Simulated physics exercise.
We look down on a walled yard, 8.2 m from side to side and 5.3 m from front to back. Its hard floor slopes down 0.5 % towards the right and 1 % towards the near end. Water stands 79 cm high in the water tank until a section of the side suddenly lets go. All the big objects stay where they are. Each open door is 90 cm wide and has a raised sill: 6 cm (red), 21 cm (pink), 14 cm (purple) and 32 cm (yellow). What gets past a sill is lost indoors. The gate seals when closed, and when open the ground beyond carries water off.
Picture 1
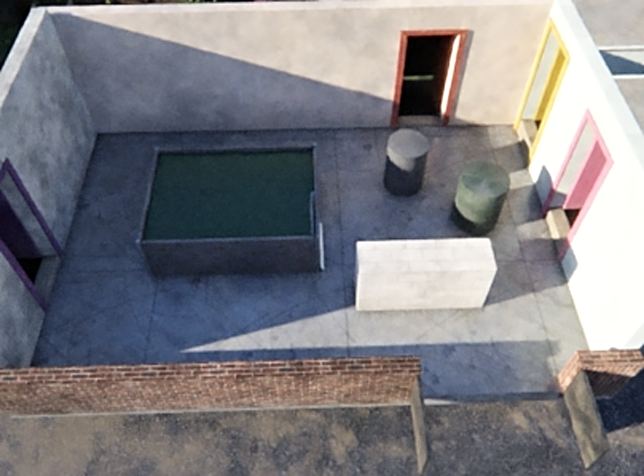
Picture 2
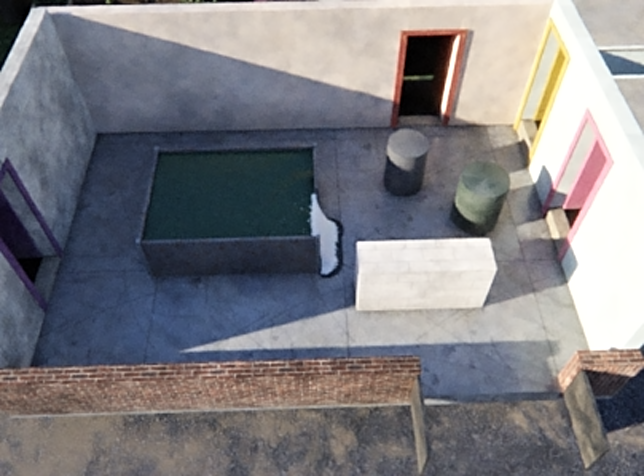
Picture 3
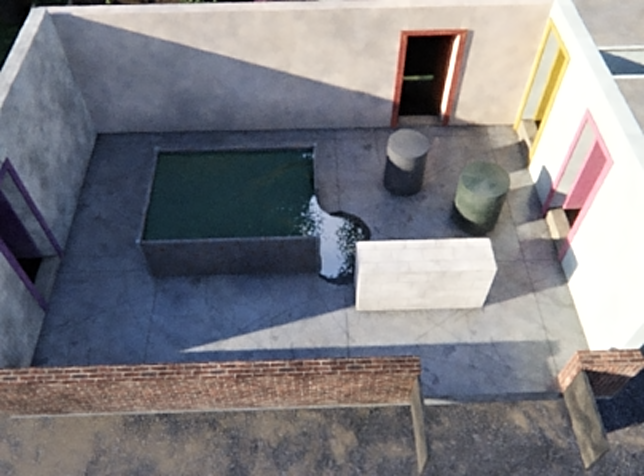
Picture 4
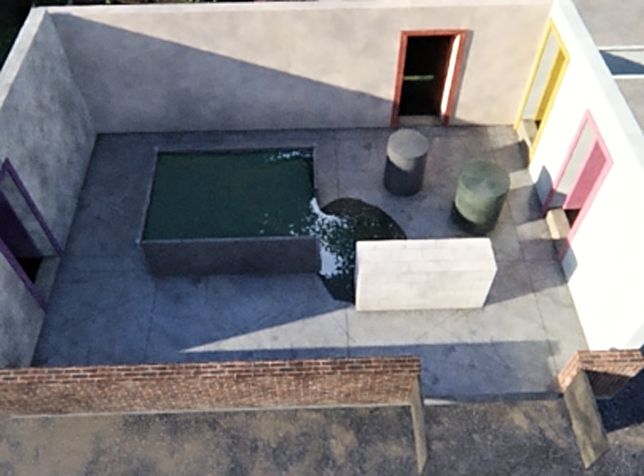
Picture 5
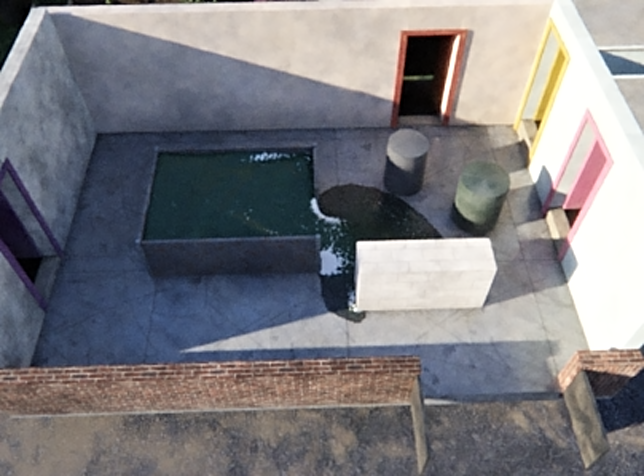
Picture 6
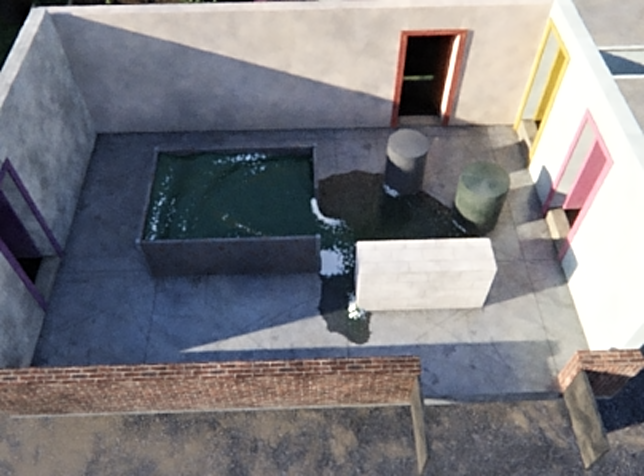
At the start, dark green water lies still in a rectangular tank in a walled yard. White, foamy water then bursts from the tank's right side and spreads into a dark pool behind the pale block. By the end, it reaches the two round drums and also runs past the block's left end towards the brick wall, while the tank's surface ripples.
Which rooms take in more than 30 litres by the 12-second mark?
Within that time: At the red door it passes the limit; at the pink door it goes over the limit; at the purple door it keeps below the limit; at the yellow door it does not reach the limit.
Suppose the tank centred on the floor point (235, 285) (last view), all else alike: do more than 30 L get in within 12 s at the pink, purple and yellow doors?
Against that limit: Pink under, purple under, yellow not over.
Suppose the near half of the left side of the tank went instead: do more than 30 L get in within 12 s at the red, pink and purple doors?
Then: Red below, pink not over, purple above.
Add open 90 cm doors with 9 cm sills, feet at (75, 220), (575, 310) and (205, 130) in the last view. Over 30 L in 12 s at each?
In turn: Under, above, below.
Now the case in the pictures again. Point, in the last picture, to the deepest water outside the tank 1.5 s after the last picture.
At about (553, 262).
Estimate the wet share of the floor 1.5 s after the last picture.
About 35 per cent.
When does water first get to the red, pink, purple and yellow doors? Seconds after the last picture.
Red 1.1 s, pink 0.3 s, purple 6.0 s, yellow 1.0 s.
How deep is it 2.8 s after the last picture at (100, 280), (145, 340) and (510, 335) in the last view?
In that order: 0, 1 and 4 cm.
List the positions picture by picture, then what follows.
The first picture shows still water, 79 cm deep, in the water tank at (233, 194).
In the second picture, the front is at (324, 274), 0.6 m from the gap at (316, 233); 0.3 m2 of floor is under water; 79 cm left at the back of the water tank.
In the third picture, the front is at a hidden place, 0.9 m from the gap at (316, 235); 0.9 m2 of floor is under water; 79 cm left at the back of the water tank.
In the fourth picture, the front is at a hidden place, 1.4 m from the gap at (316, 236); 2.0 m2 of floor is under water; 79 cm left at the back of the water tank.
In the fifth picture, water pours out at (316, 236) and has run 2.1 m, to a hidden place; typically 7 cm deep outside, 79 cm at the water tank's back.
In the sixth picture, water pours out at (316, 235) and has run 2.8 m, to a hidden place; typically 6 cm deep outside, 76 cm at the water tank's back.
Then, 0.7 s after the last picture water covers 25 % of the floor and is deepest (50 cm) near (323, 250); red door not reached, pink door 24 cm at the sill, 2 L in, purple door not reached, yellow door not reached.
Then, 1.5 s after the last picture water covers 35 % of the floor and is deepest (50 cm) near (553, 262); red door 2 cm at the sill, 0 L in, pink door 40 cm at the sill, 74 L in, purple door not reached, yellow door 13 cm at the sill, 0 L in.
Then, 2.8 s after the last picture water covers 50 % of the floor and is deepest (37 cm) near (553, 262); red door 10 cm at the sill, 3 L in, pink door 32 cm at the sill, 204 L in, purple door not reached, yellow door 25 cm at the sill, 0 L in.
Then, 6.3 s after the last picture water covers 80 % of the floor and is deepest (24 cm) near (590, 374); red door 15 cm at the sill, 71 L in, pink door 19 cm at the sill, 268 L in, purple door 1 cm at the sill, 0 L in, yellow door 17 cm at the sill, 0 L in.
Then, 11.3 s after the last picture water covers 95 % of the floor and is deepest (16 cm) near (590, 374); red door 6 cm at the sill, 115 L in, pink door 12 cm at the sill, 270 L in, purple door 9 cm at the sill, 0 L in, yellow door 10 cm at the sill, 0 L in.
